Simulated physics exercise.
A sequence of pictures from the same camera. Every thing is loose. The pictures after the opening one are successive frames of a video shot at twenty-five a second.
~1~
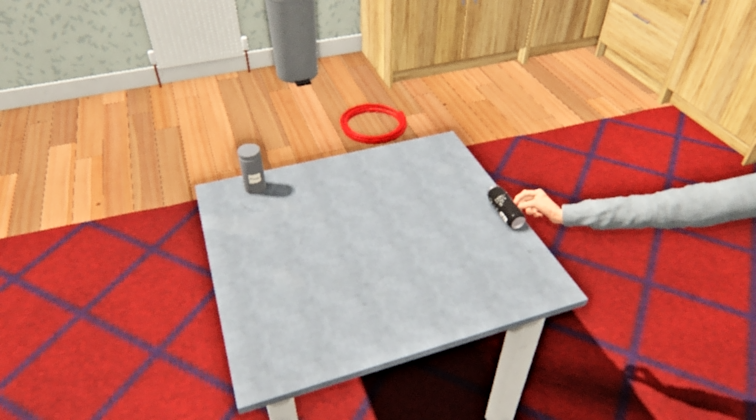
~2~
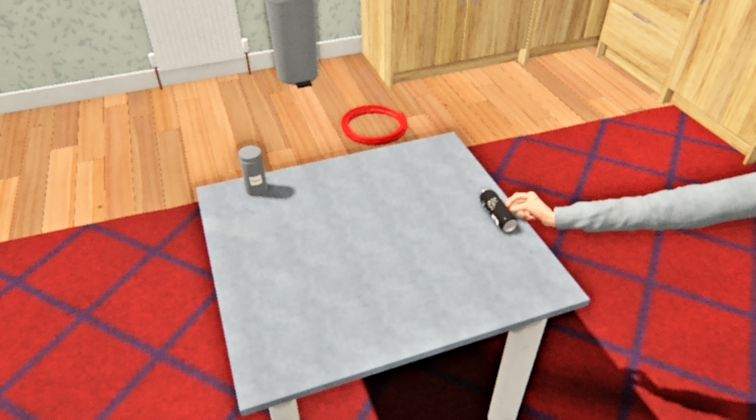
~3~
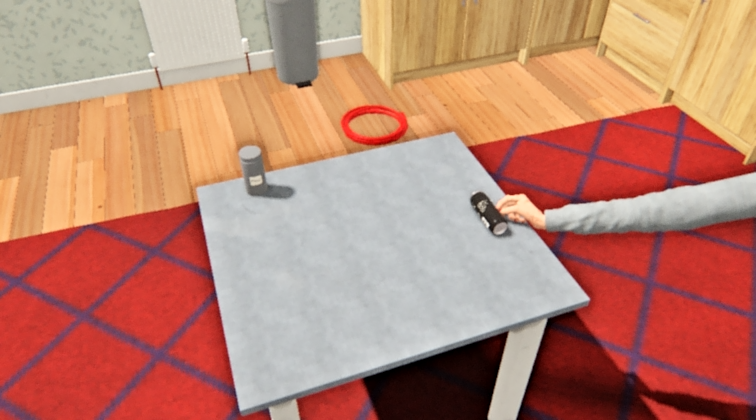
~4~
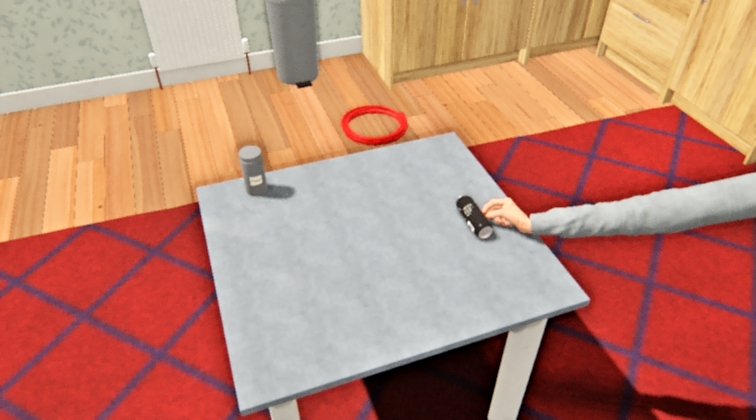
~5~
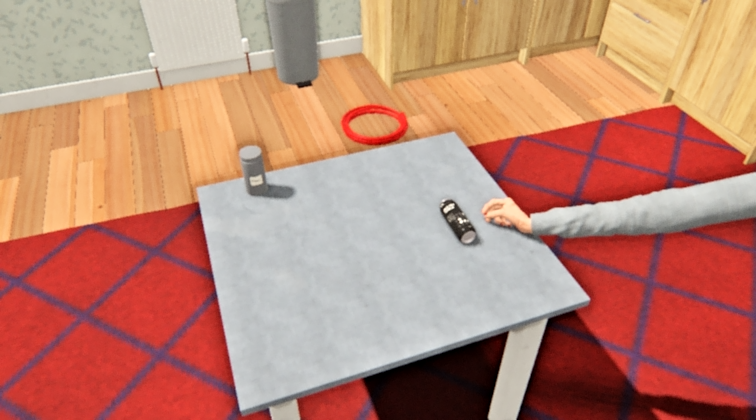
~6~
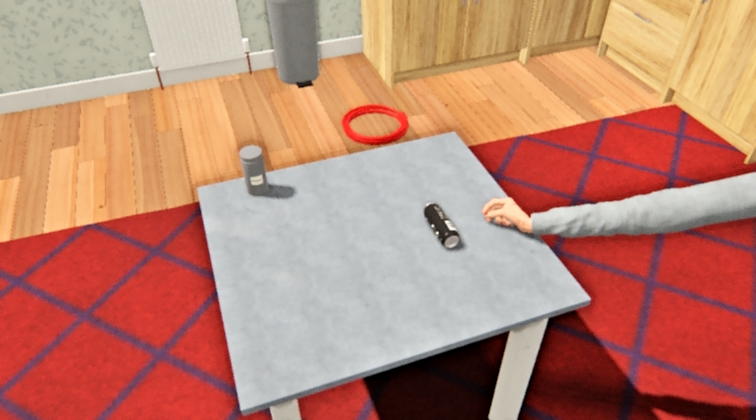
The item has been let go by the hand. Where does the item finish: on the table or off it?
Off it.
Then, 0.30 s after the last picture, black can rolled well along near (312, 258).
Then, 0.70 s after the last picture, black can now off the table.
Then, 1.10 s after the last picture, things are still on the move.
By the end, off the table, black can.
